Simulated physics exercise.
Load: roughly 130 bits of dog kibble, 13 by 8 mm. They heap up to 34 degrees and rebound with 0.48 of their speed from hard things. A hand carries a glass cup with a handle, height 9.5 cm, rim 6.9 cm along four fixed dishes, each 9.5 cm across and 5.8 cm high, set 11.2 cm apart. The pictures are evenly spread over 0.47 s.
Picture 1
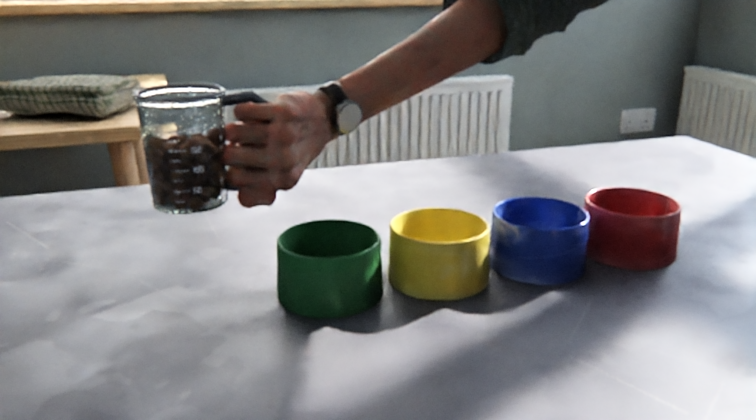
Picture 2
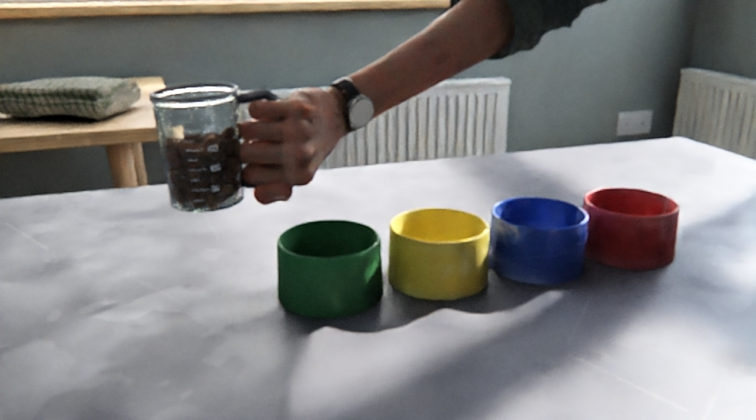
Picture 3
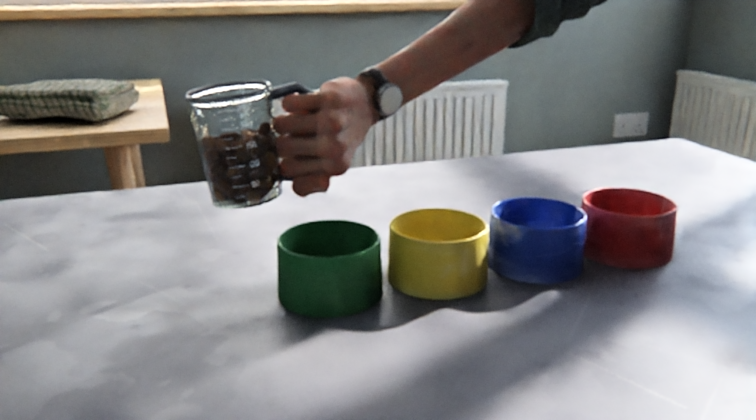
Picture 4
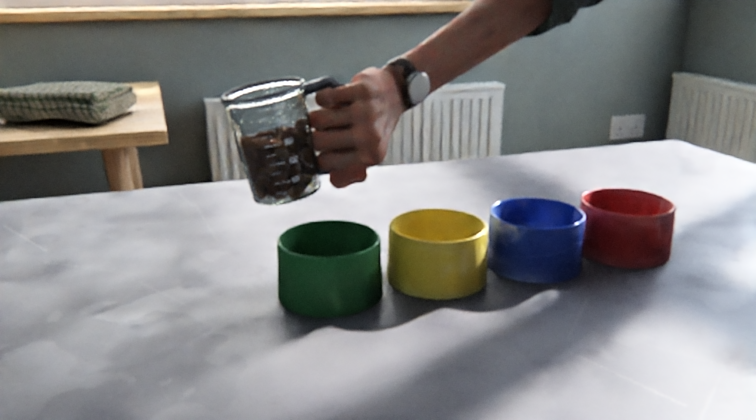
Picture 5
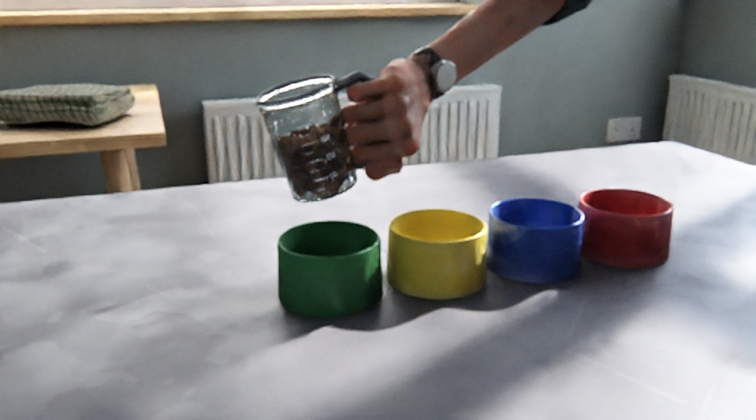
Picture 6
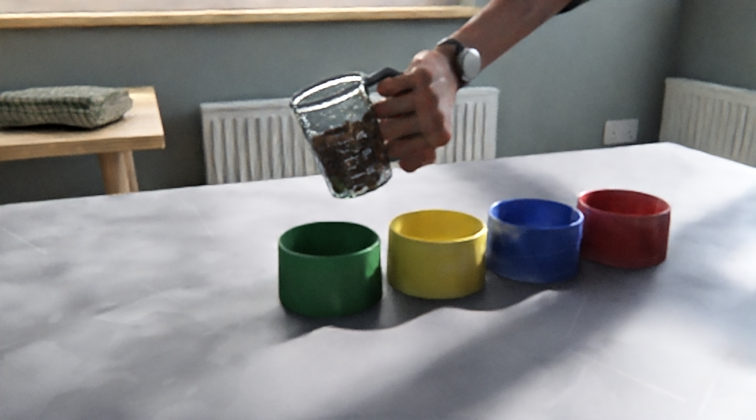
Hand carrying a glass cup of brown kibble rightward above a grey table, gradually tilting it near four coloured dishes.
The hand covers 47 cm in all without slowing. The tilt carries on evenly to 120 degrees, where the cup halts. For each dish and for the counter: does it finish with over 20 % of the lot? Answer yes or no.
Red dish: Yes; blue dish: No; green dish: No; yellow dish: No; on the counter: Yes.
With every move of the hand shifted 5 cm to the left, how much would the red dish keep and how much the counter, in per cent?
In that case red 0, counter 0.
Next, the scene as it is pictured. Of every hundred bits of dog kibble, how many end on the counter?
Some 30 per cent.
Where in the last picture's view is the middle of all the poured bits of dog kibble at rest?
At about (597, 245).
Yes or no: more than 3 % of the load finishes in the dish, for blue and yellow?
Blue yes; yellow no.
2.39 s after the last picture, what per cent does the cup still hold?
Some 20 per cent of the load.
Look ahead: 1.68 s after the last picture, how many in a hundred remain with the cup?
About 100 per cent.
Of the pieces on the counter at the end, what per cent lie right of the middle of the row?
Roughly 100 per cent.
Then, 1.01 s after the last picture, tilt 66 degrees; cup holds 100 %.
Then, 1.68 s after the last picture, tilt 97 degrees; cup holds 100 %.
Then, 2.39 s after the last picture, tilt 120 degrees; cup holds 20 %, red 45 %, blue 10 %.
In the end, red 55 %, blue 10 %, green 0 %, yellow 0 %, counter 30 %.
